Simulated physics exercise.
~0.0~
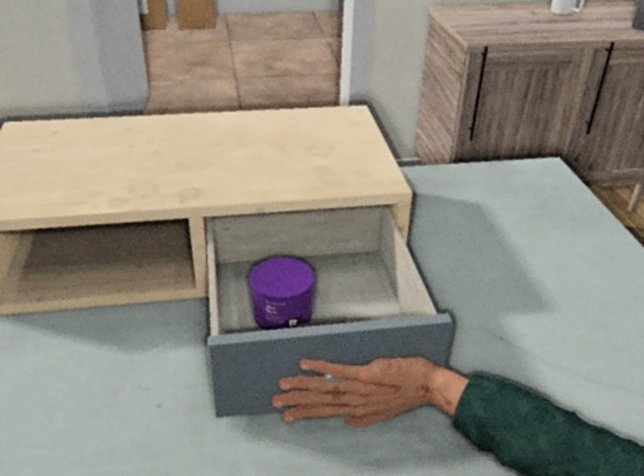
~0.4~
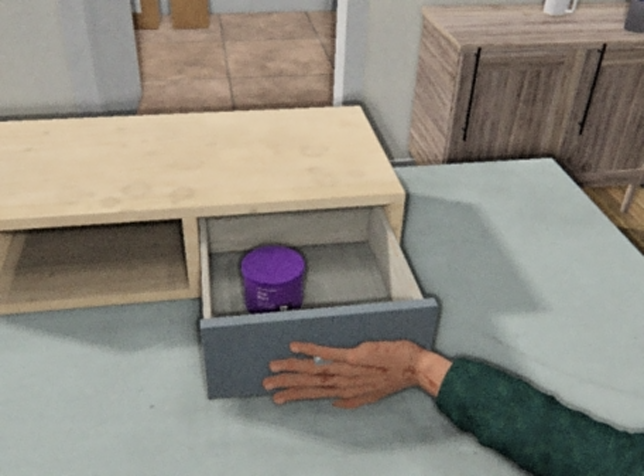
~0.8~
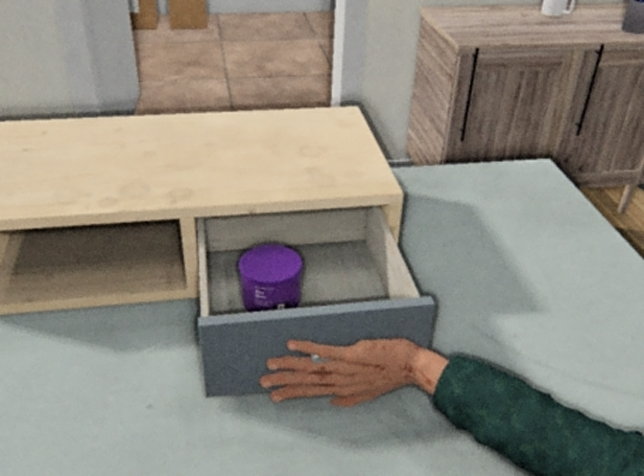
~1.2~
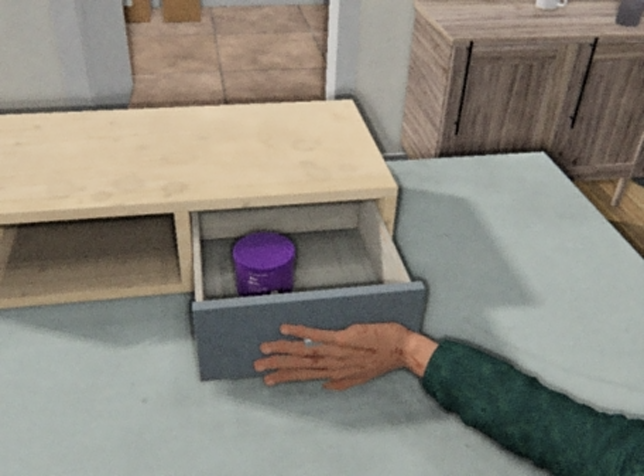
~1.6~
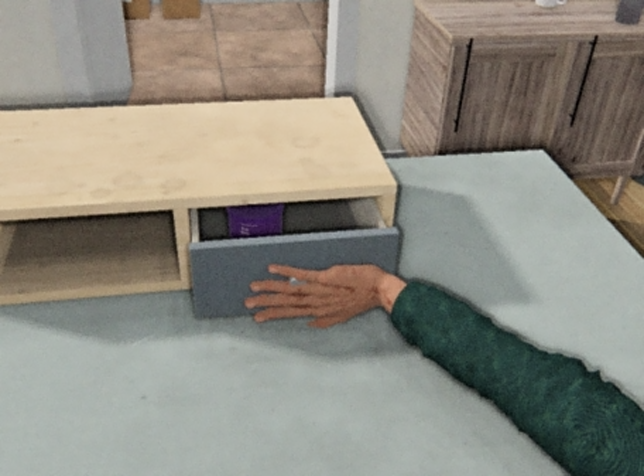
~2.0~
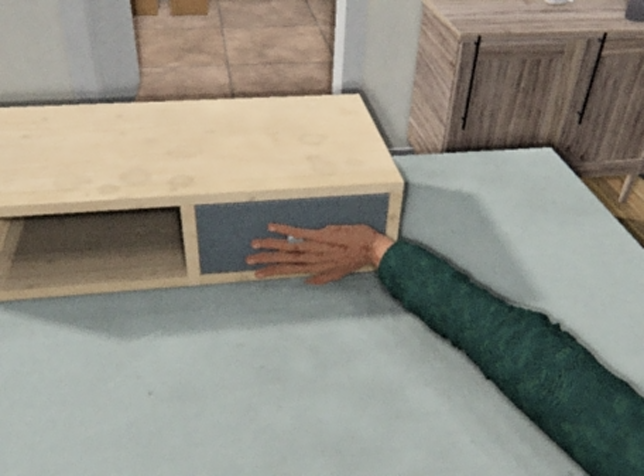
A hand in a dark green sleeve rests flat against the grey front of an open drawer, seen from above in a slightly swaying view of a pale blue-green tabletop. The drawer belongs to a low, light wooden chest with an empty compartment on its left, and a purple tin stands inside it. Behind are a doorway with a tiled floor and a wooden cabinet at right. The hand pushes the drawer gently inward, then farther, carrying the tin back beneath the chest's top. Finally the drawer shuts flush, hiding the tin, with the hand still against its front.
